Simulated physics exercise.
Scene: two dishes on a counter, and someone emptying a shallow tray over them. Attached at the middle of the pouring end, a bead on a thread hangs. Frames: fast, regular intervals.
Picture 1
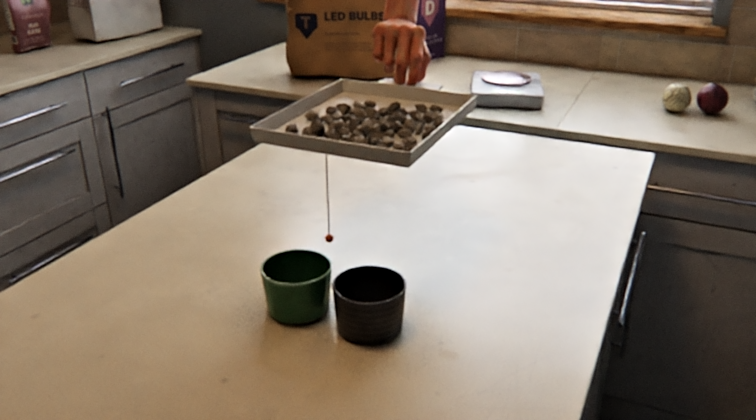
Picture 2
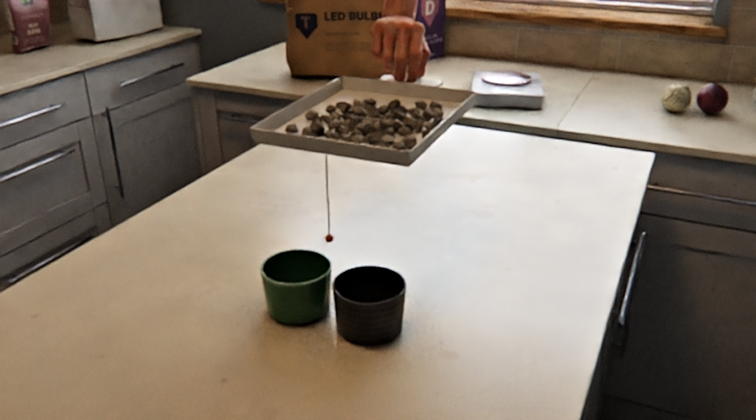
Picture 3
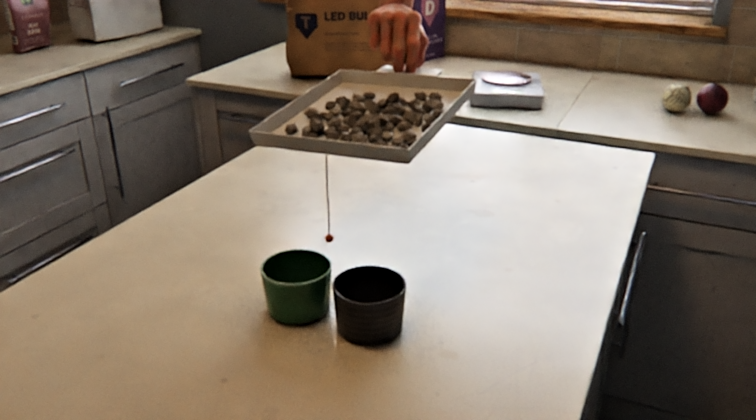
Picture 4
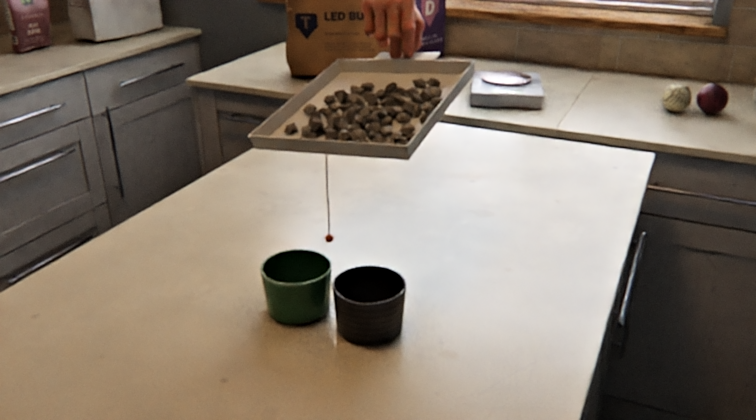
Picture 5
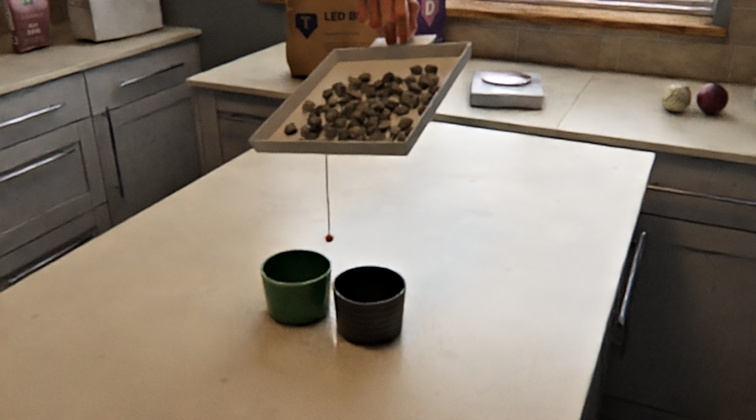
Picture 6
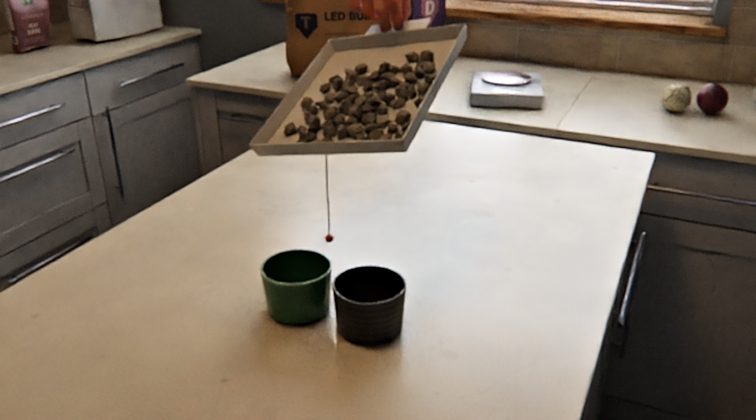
To begin with, a hand holds a shallow tray of gravel nearly level above a green dish and a dark one on a pale counter, a red bead hanging below on a thread. The hand then raises the far side, steadily tilting the tray toward its lowering left front corner, while the gravel stays inside.
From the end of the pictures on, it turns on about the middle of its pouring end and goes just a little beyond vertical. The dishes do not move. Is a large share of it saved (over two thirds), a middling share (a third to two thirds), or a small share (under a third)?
A small share is saved.
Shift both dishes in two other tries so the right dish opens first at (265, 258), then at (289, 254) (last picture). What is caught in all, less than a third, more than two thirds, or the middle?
Case one, in the middle band; case two, in the middle band.
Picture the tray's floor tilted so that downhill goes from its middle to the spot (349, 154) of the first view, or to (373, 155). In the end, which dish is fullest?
On the first try it would be the one on the right, and on the second the one on the right.
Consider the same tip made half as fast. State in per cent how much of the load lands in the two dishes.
About 10 per cent.
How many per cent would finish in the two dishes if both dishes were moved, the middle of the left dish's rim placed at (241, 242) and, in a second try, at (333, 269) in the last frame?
About 60% on the first try and 0% on the second.
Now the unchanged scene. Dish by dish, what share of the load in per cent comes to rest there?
About 20 % ends in the left dish and about 0 % in the right dish.
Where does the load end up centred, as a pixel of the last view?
Near (253, 281).
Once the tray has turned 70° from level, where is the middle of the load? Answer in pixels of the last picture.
I'd mark the middle close to (292, 132).
Shortly afterwards, tray tipped steeply; all but a few on the tray; only a few in the air.
Next, tray tipped past a quarter turn; a little on the tray; a little in the left dish; near two thirds outside both; a little in the air.
Some moments later, tray tipped past a quarter turn; a little in the left dish; the bulk outside both.
In the end, tray tipped past a quarter turn; none at all in the right dish; a little in the left dish; the bulk outside both.
